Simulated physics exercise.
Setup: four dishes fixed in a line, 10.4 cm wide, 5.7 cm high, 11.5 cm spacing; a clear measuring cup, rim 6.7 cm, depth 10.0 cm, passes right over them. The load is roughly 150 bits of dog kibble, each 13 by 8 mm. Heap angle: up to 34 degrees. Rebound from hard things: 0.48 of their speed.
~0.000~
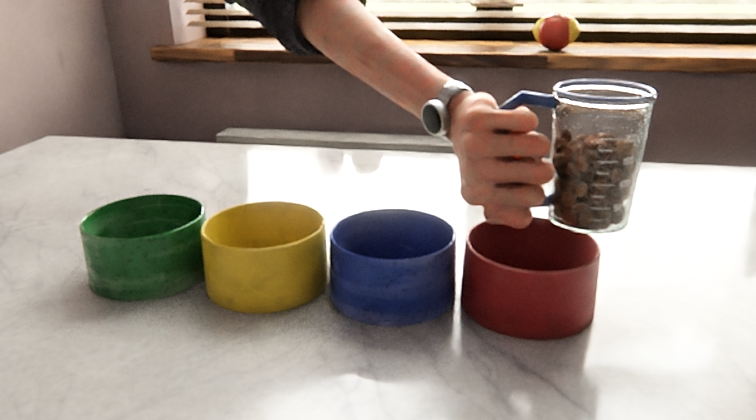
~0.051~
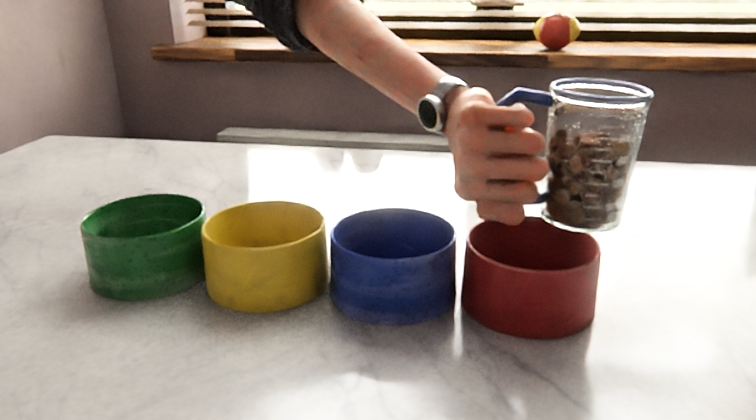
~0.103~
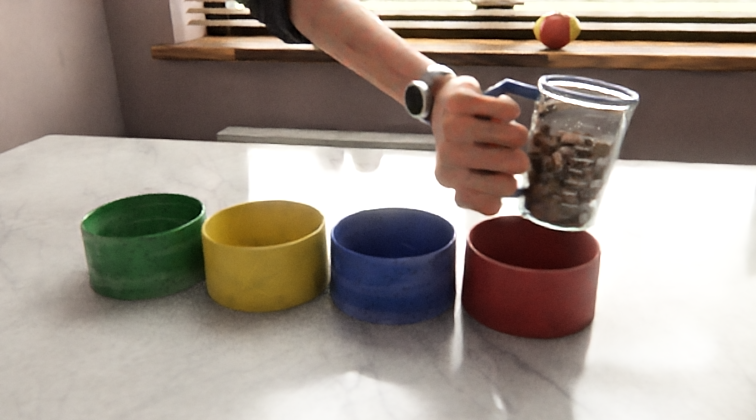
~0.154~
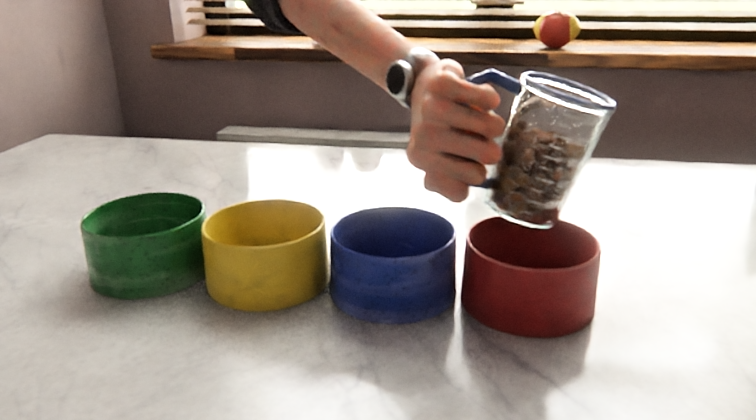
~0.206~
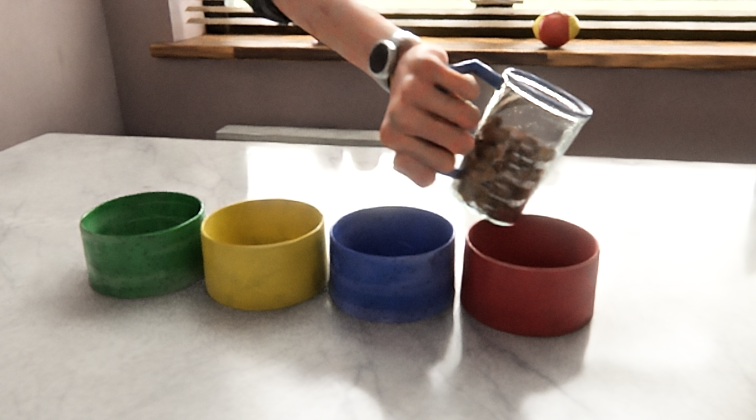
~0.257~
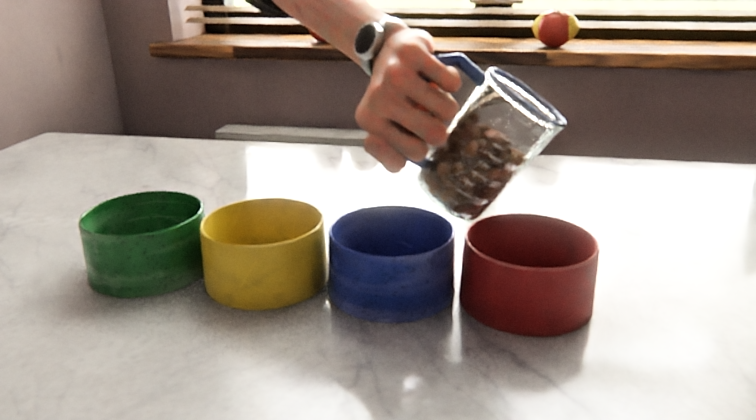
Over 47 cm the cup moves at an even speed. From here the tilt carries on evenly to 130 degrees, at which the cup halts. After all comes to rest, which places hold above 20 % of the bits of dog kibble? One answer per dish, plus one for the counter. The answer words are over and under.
Red: Under. Blue: Under. Green: Over. Yellow: Over. Counter: Under.
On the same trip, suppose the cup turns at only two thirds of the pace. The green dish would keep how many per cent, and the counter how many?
It would be green 90 and counter 10.
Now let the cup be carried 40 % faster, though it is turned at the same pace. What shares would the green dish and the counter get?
Green: 90; counter: 10.
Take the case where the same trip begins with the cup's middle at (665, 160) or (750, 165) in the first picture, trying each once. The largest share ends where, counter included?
The winner: Yellow; blue.
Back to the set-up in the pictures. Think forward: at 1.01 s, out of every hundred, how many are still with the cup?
That would be some 15 per cent.
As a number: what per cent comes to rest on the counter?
Some 10 in a hundred.
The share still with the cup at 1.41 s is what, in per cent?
0 %.
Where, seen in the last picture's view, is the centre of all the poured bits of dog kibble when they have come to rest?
Resting centre estimate: Around (235, 264).
After 0.71 s, tilt 112 degrees; cup holds 100 %.
Then, at 1.01 s, tilt 130 degrees; cup holds 15 %, green 20 %, yellow 55 %.
After 1.41 s, tilt 130 degrees; cup holds 0 %, green 35 %, yellow 55 %.
At rest (1.8 s), red 0 %, blue 0 %, green 35 %, yellow 55 %, counter 10 %.
